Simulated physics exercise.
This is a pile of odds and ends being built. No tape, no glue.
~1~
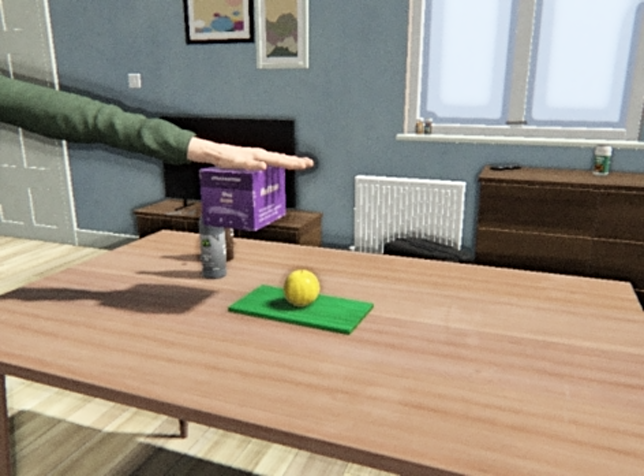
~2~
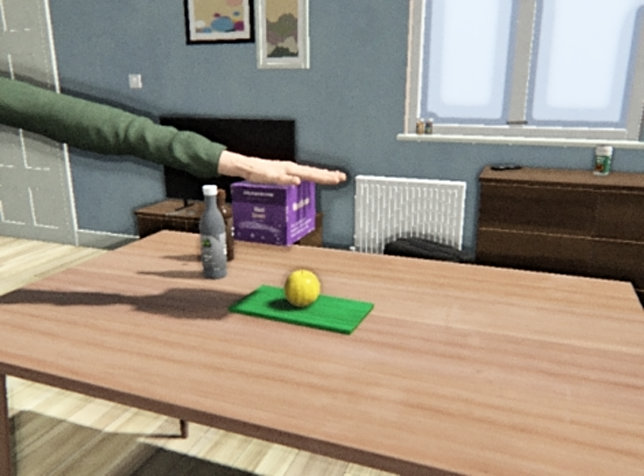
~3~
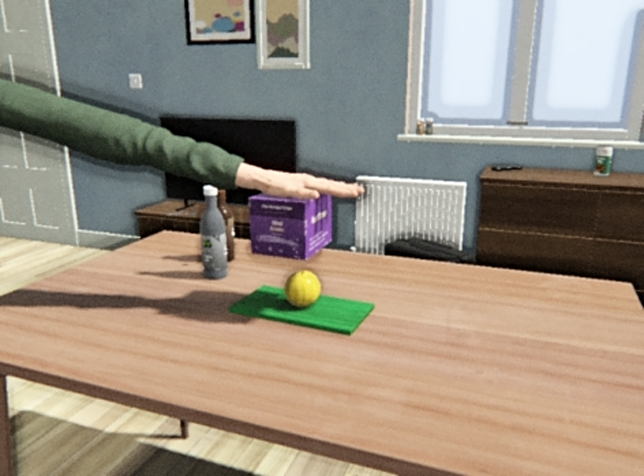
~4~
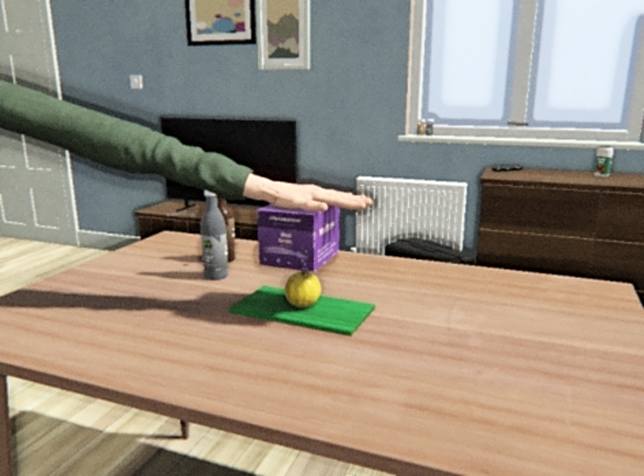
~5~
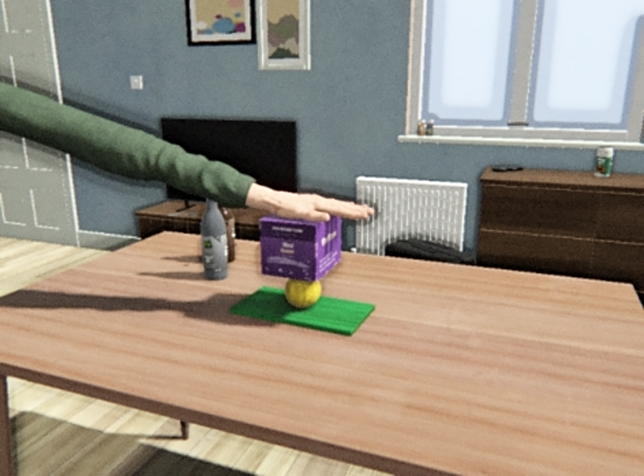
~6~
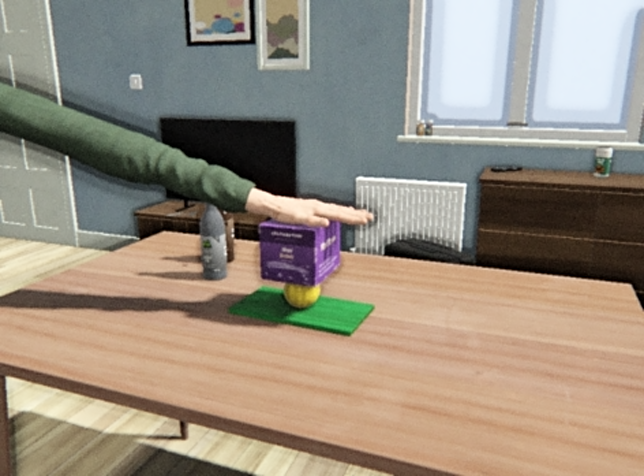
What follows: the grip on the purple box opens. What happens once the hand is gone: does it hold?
The pile comes apart.
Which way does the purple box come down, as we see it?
To the right.
Then, 0.70 s past the last view, purple box rocked 38° from its first pose near (322, 252).
Then, 0.90 s past the last view, purple box now fallen.
Then, 1.00 s past the last view, things are still on the move.
Then, 1.20 s past the last view, as before.
Finally, fallen, purple box; the other 4 still in place. Final places as the last picture's camera would see them, purple box near (425, 303). The pile gives way.
